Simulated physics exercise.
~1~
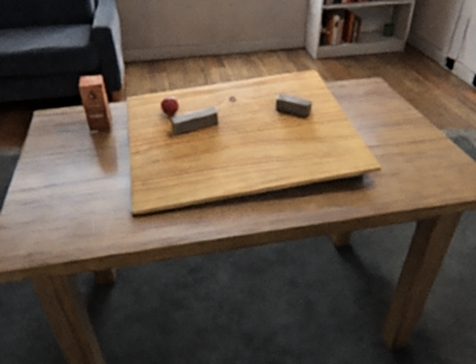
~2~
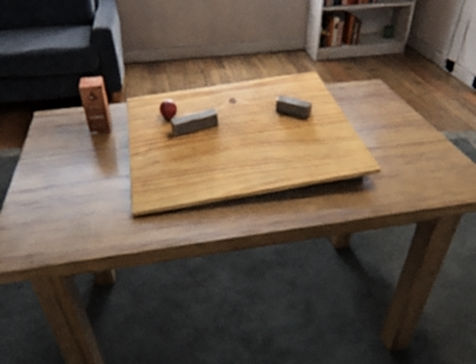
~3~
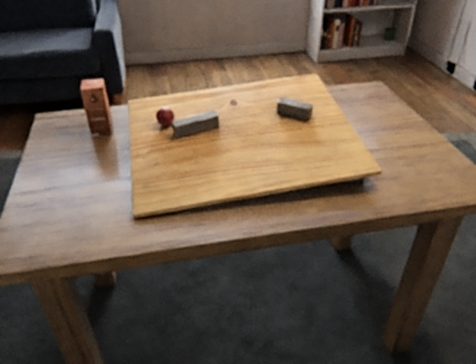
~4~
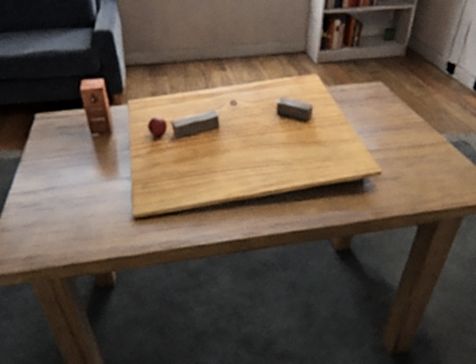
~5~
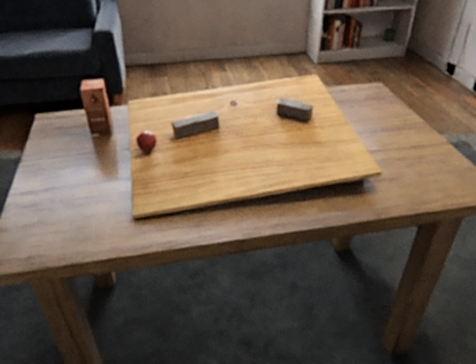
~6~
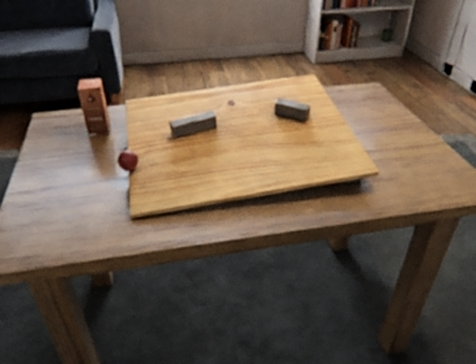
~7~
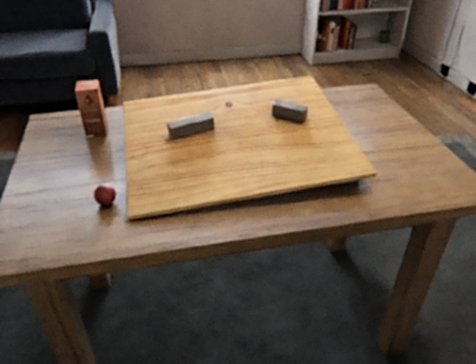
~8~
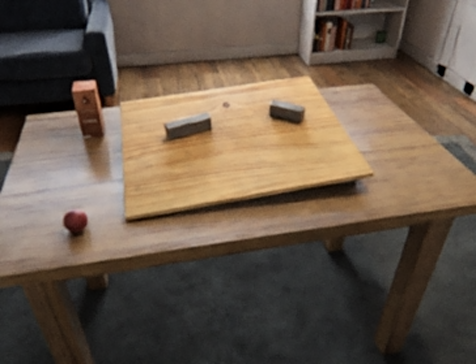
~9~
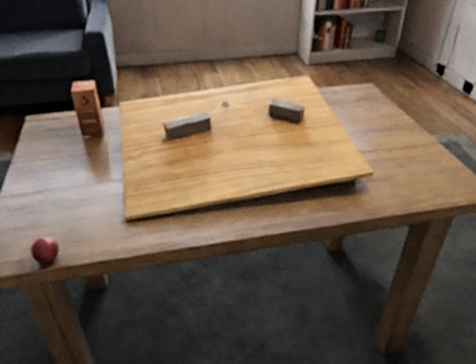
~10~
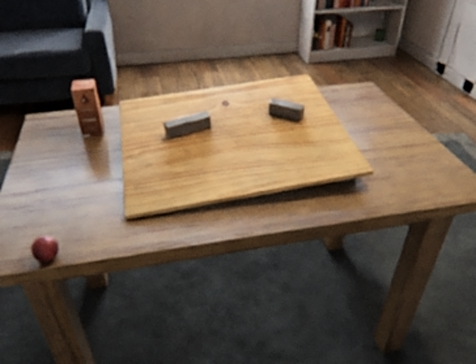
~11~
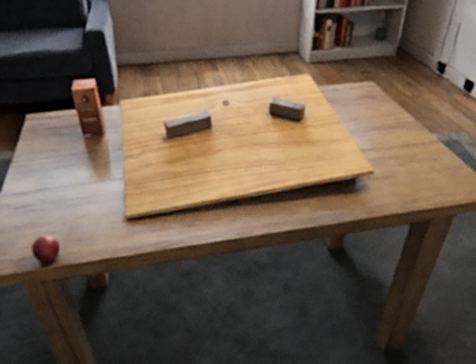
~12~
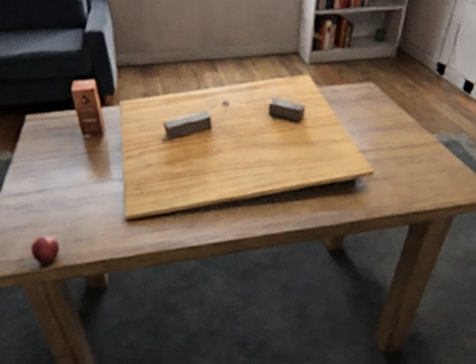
A red ball rolled down and to the left across a tilted wooden board on a table, slipped off its left edge, and continued over the tabletop, stopping near the front left corner while two gray blocks and an orange carton stayed put.
